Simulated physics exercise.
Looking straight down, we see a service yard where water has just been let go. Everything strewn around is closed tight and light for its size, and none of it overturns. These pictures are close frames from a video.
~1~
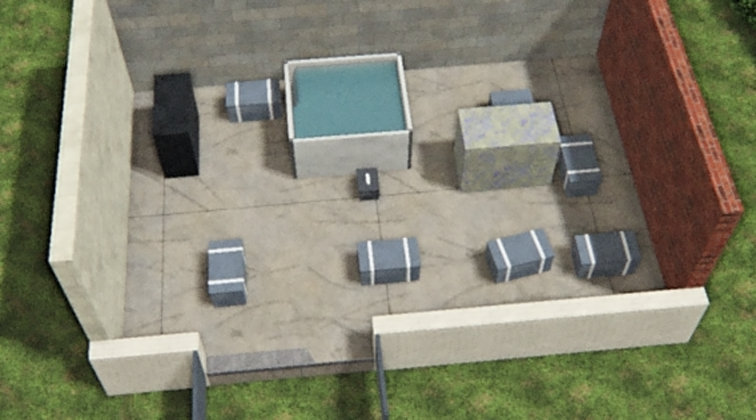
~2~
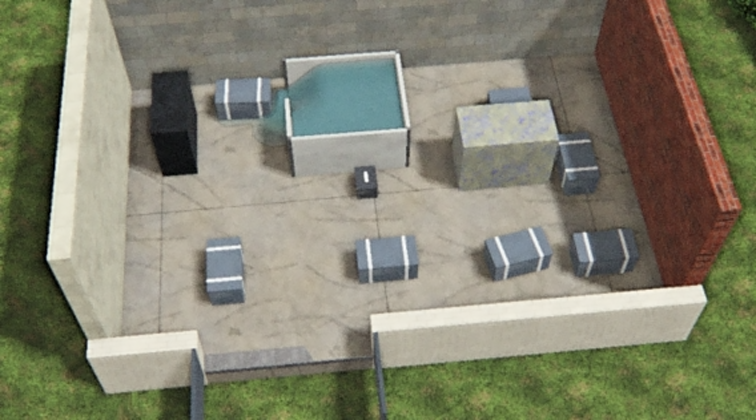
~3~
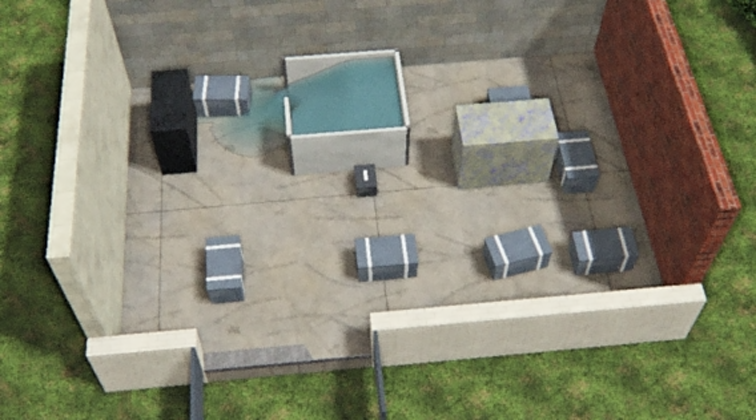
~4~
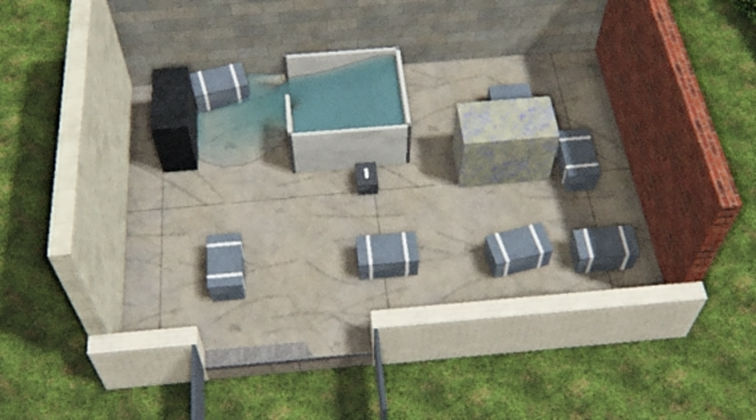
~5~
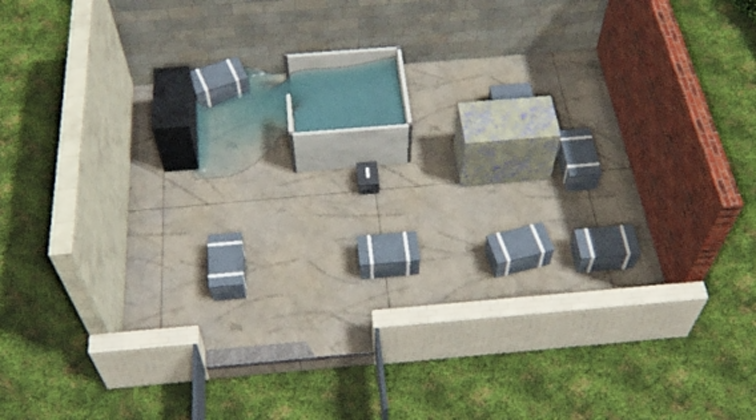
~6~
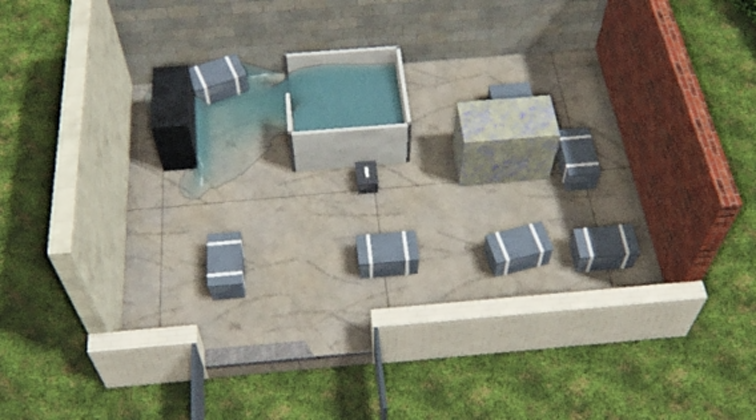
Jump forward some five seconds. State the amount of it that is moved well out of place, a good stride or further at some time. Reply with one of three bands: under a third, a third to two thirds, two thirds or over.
Under a third.
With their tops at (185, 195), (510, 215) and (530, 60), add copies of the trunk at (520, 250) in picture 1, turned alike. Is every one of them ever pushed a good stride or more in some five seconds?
Listed in order: Displaced, hardly budges, then hardly budges.
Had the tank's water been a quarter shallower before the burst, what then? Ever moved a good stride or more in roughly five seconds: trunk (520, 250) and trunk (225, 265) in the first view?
Below that mark, over that mark.
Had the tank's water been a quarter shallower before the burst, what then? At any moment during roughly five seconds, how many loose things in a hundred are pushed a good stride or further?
Near 20 per cent of the loose things.
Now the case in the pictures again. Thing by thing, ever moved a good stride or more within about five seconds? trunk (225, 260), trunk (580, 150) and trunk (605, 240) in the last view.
The first one traveled far, the second stayed within range and the third stayed within range.
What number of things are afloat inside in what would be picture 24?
That comes out at 1.
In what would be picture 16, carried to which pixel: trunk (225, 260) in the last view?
I'd put it at about (229, 294).
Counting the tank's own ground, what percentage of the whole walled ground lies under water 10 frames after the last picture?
40 in a hundred, roughly.
A moment on, 1 of 8 are well off their spots; 1 afloat.
Next, 2 of 8 are well off their spots; 1 afloat.
Later, 1 of 8 are well off their spots; 1 afloat.
In the end, 2 of 8 are well off their spots, and 2 have been at some point; 0 afloat.
